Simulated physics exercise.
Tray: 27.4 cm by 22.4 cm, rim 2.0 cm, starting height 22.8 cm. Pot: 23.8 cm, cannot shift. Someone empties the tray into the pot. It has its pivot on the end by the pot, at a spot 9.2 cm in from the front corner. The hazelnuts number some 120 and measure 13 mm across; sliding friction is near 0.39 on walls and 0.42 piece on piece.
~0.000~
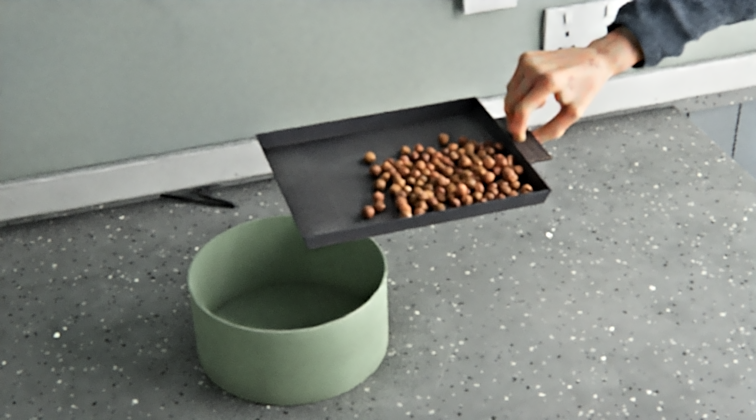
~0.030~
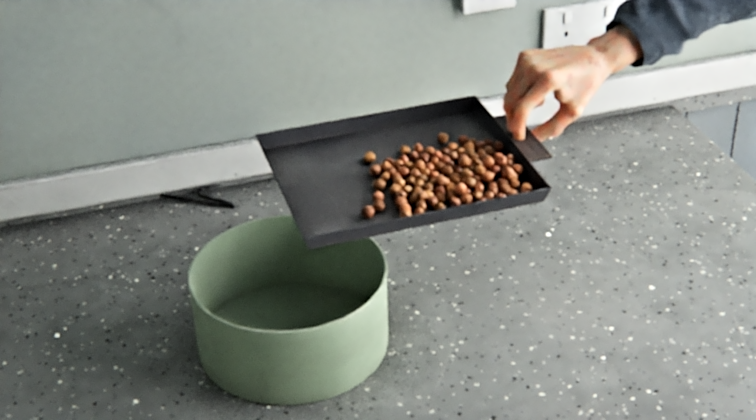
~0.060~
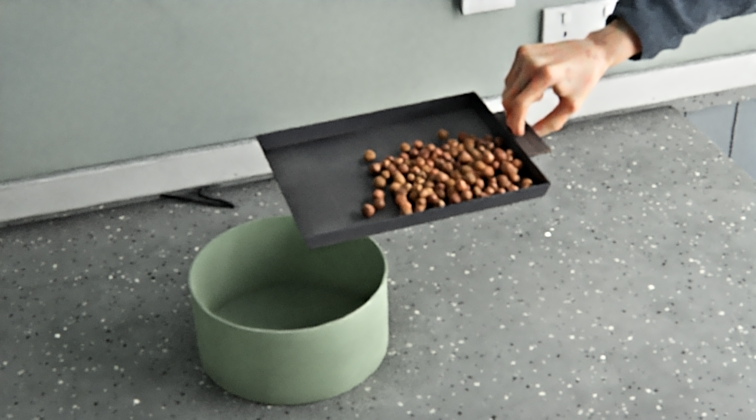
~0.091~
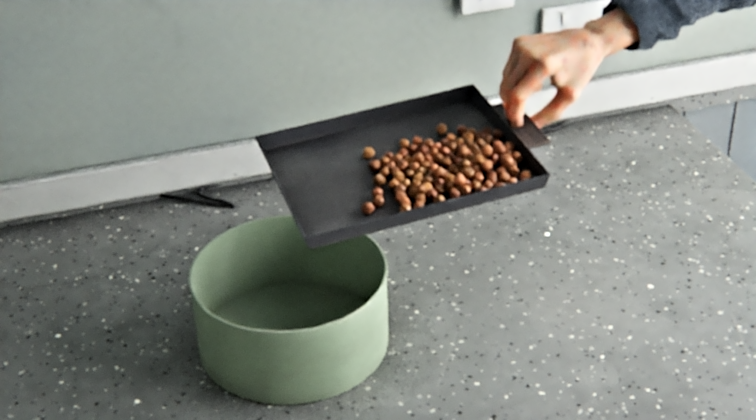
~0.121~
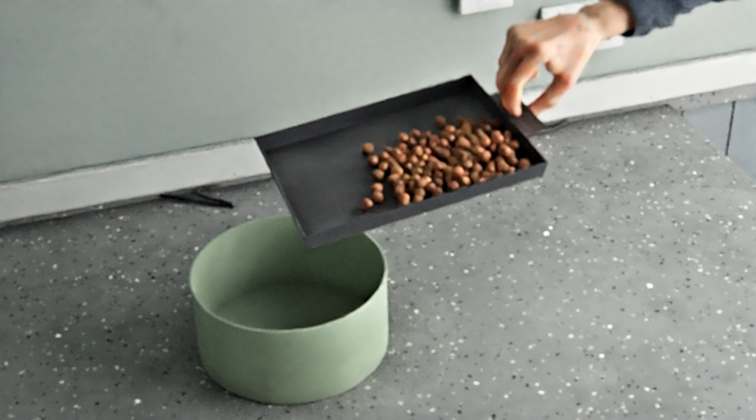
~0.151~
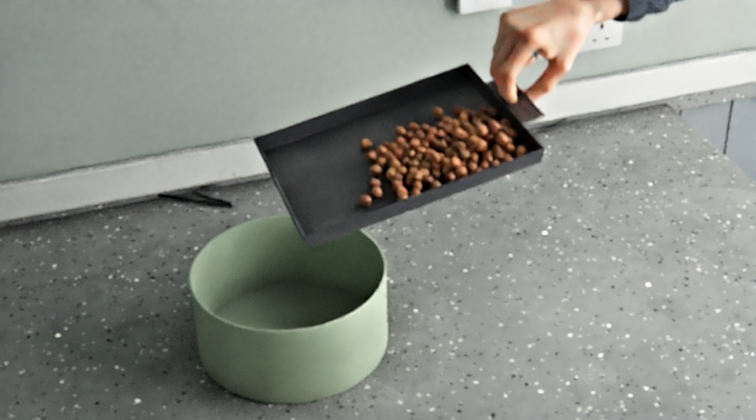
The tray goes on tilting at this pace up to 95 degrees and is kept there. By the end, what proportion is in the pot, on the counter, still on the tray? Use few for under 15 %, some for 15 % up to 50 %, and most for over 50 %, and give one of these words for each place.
Pot: Most, counter: Some, left on the tray: Few.
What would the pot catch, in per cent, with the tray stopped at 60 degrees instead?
35 %.
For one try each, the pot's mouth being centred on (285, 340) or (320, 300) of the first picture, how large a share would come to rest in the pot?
Roughly 30 per cent, then 25 per cent.
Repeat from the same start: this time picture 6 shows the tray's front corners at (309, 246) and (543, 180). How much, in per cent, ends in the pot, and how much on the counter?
Split: Pot = 40, counter = 60.
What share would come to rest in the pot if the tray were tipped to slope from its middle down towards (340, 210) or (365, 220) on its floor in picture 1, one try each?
Approximately 30 percent, then 40 percent.
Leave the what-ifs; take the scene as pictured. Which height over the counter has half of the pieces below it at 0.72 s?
Roughly 20 centimetres.
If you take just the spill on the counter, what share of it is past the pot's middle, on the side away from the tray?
Some 100 per cent of the spill lies beyond the centre.
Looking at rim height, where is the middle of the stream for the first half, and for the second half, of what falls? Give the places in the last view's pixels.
First near (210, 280), then at (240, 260).
After 0.50 s, tilt 53 degrees; the tray holds 100 %, the pot 0 %.
After 0.72 s, tilt 79 degrees; the tray holds 40 %, the pot 10 %.
After 1.07 s, tilt 95 degrees; the tray holds 0 %, the pot 65 %.
By 1.9 s all is still; pot 65 %, counter 35 %, tray 0 %.
